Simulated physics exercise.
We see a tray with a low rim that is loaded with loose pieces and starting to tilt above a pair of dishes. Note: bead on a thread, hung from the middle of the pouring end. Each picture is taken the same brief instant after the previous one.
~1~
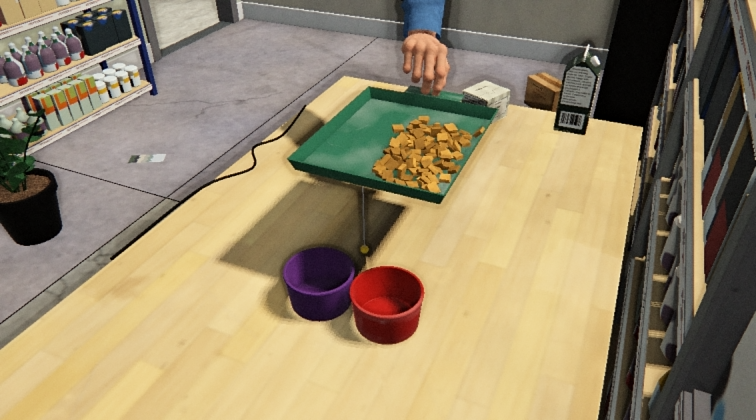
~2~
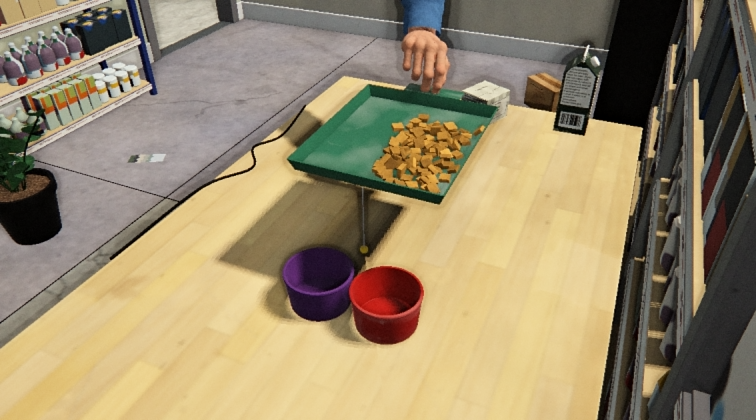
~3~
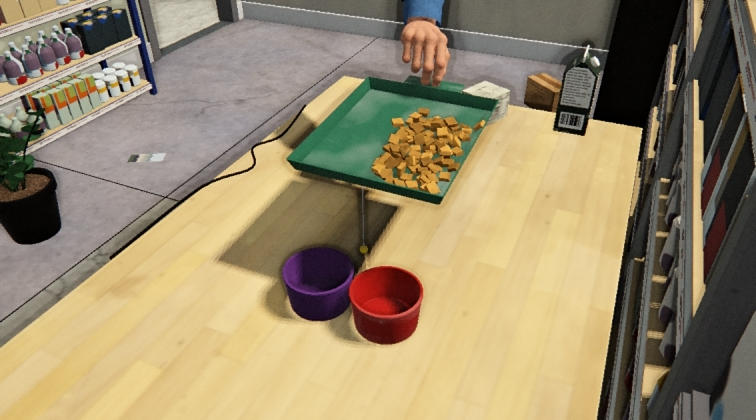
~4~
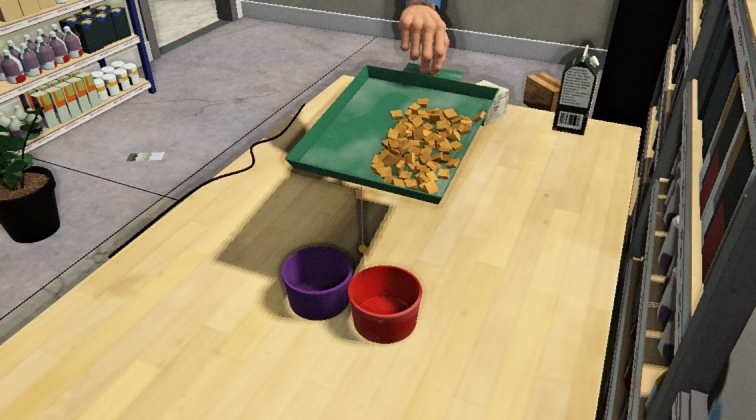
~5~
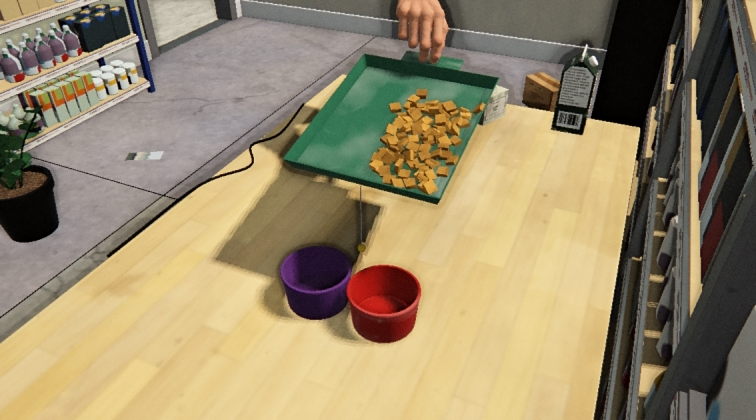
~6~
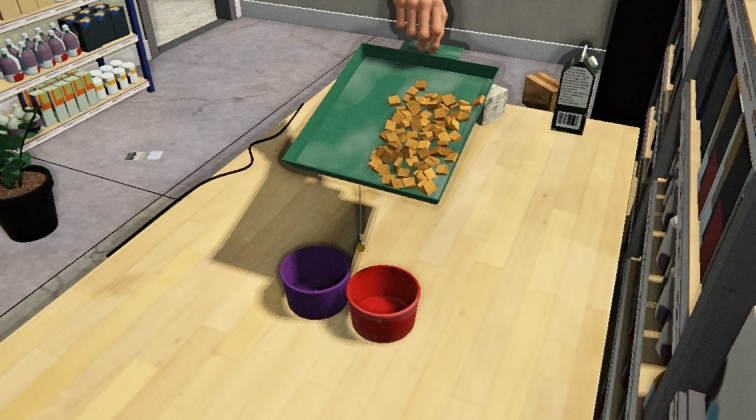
On a wooden table, a hand lifts the far end of a green tray of cereal squares.
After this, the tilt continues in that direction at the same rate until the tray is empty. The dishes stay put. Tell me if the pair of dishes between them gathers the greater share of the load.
They do.
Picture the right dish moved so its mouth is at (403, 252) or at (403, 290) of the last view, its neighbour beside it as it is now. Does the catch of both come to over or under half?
First try: A minority; second try: A majority.
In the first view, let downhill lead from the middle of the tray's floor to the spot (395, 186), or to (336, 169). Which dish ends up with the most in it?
Rightward dish for the first, Leftward dish for the second.
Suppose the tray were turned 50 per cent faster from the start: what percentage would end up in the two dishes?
Share: Roughly 70%.
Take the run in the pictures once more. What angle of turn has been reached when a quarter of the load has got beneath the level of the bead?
The tilt then is about 90°.
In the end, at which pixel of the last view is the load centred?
Close to (375, 315) in the last picture.
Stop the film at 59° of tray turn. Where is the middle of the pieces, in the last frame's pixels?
Around (397, 165).
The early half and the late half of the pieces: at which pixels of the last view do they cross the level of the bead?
(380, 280), then (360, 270).
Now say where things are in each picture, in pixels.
The first frame shows corners of the pouring end at (294, 157) and (440, 191), level; middle of the load at (416, 153), cereal squares; left dish at (303, 304); right dish at (372, 327); bead on its thread at (365, 249).
The second frame shows corners of the pouring end at (294, 157) and (440, 192), level; middle of the load at (416, 152).
The third frame shows corners of the pouring end at (293, 157) and (440, 192), tipped barely, level across its low end; middle of the load at (416, 149).
The fourth frame shows corners of the pouring end at (292, 157) and (438, 193), tipped a little, level across its low end; middle of the load at (415, 144).
The fifth frame shows corners of the pouring end at (290, 156) and (437, 194), tipped a little, level across its low end; middle of the load at (414, 140).
The sixth frame shows corners of the pouring end at (289, 157) and (436, 195), tipped clearly, level across its low end; middle of the load at (413, 136); left dish at (300, 302); right dish at (369, 325).
Soon, tray tipped steeply; nearly all on the tray; a stray few in the air.
A while on, tray tipped right over; about half on the tray; about a quarter in the right dish; a small part in the left dish; a small part outside both; a small part in the air.
Towards the end, tray tipped past a quarter turn; about half in the right dish; about a quarter in the left dish; about a quarter outside both.
Finally, tray tipped past a quarter turn; about half in the right dish; about a quarter in the left dish; about a quarter outside both.
